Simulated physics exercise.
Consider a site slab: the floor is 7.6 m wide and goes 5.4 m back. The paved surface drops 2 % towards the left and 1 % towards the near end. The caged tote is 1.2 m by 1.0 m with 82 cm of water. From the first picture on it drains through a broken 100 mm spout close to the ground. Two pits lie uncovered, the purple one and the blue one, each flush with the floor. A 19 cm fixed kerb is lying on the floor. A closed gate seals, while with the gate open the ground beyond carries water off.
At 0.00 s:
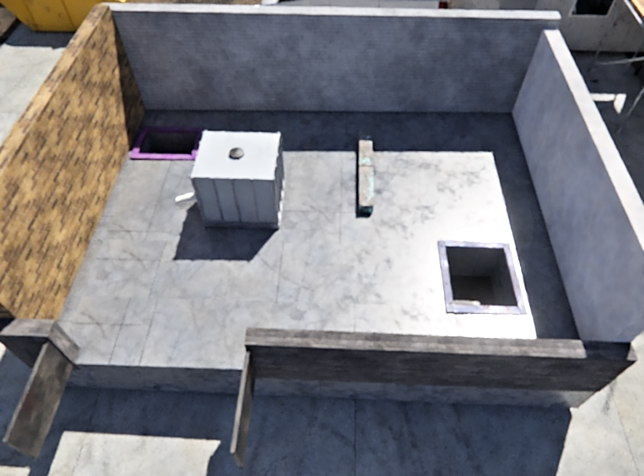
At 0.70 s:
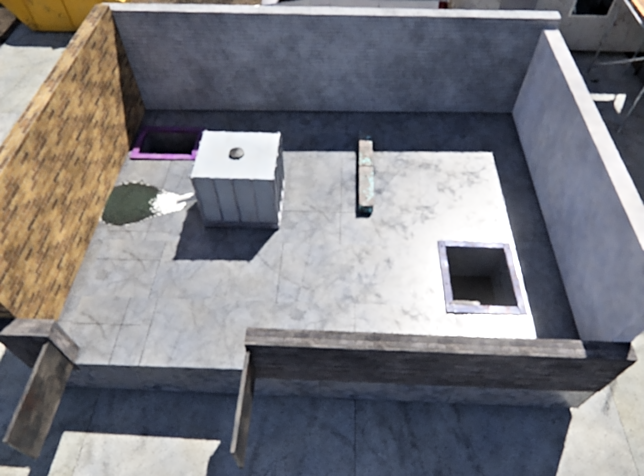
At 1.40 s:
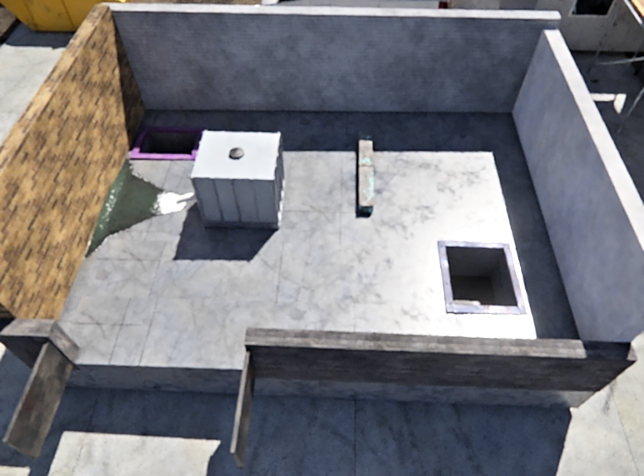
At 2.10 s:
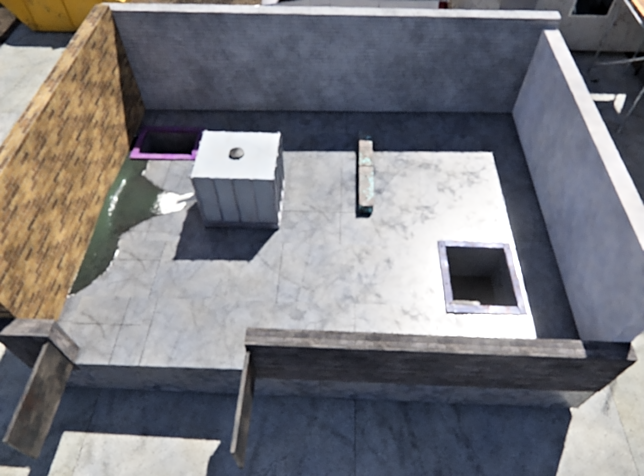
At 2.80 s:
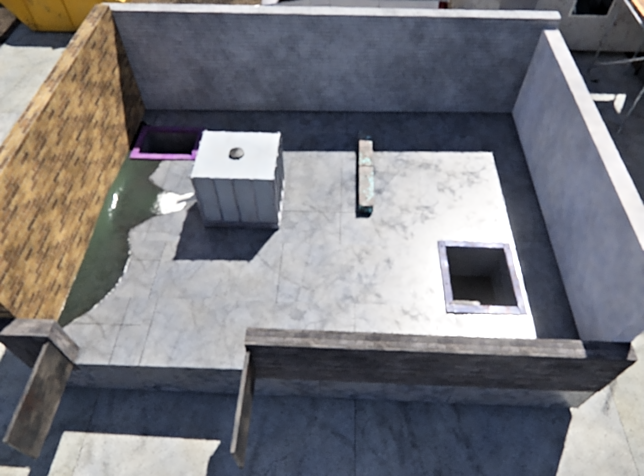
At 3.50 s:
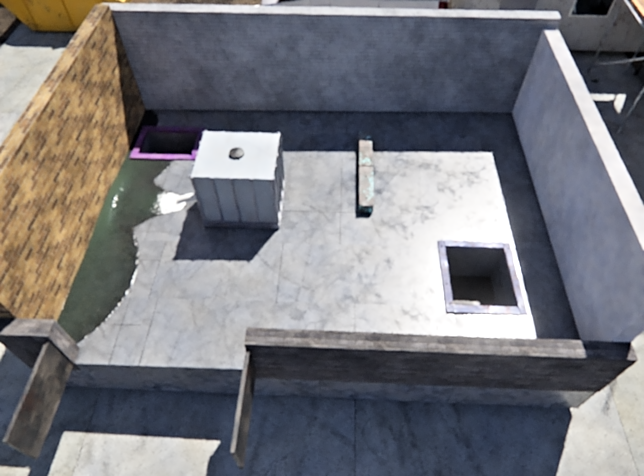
Water pours from the white tank and spreads along the left wall toward the near end.
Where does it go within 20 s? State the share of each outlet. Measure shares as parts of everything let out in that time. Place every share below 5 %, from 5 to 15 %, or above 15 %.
The share of the gateway is above 15 %. The share of the purple pit is over 15 %. The share of the blue pit is under 5 %.
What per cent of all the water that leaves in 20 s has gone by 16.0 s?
Roughly 75 per cent.
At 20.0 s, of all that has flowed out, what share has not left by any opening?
Share: Close to 38 %.
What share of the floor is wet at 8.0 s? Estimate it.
Roughly 15 per cent.
After 5.0 s water covers 15 % of the floor and is deepest (8 cm) near (107, 205); gone so far, the gateway 0 %, the purple pit 4 %, the blue pit 0 %.
After 8.0 s water covers 15 % of the floor and is deepest (8 cm) near (107, 205); gone so far, the gateway 4 %, the purple pit 10 %, the blue pit 0 %.
After 12.0 s water covers 15 % of the floor and is deepest (7 cm) near (107, 205); gone so far, the gateway 11 %, the purple pit 18 %, the blue pit 0 %.
After 16.0 s water covers 20 % of the floor and is deepest (6 cm) near (107, 205); gone so far, the gateway 20 %, the purple pit 26 %, the blue pit 0 %.
After 20.0 s water covers 20 % of the floor and is deepest (7 cm) near (48, 346); gone so far, the gateway 30 %, the purple pit 33 %, the blue pit 0 %.
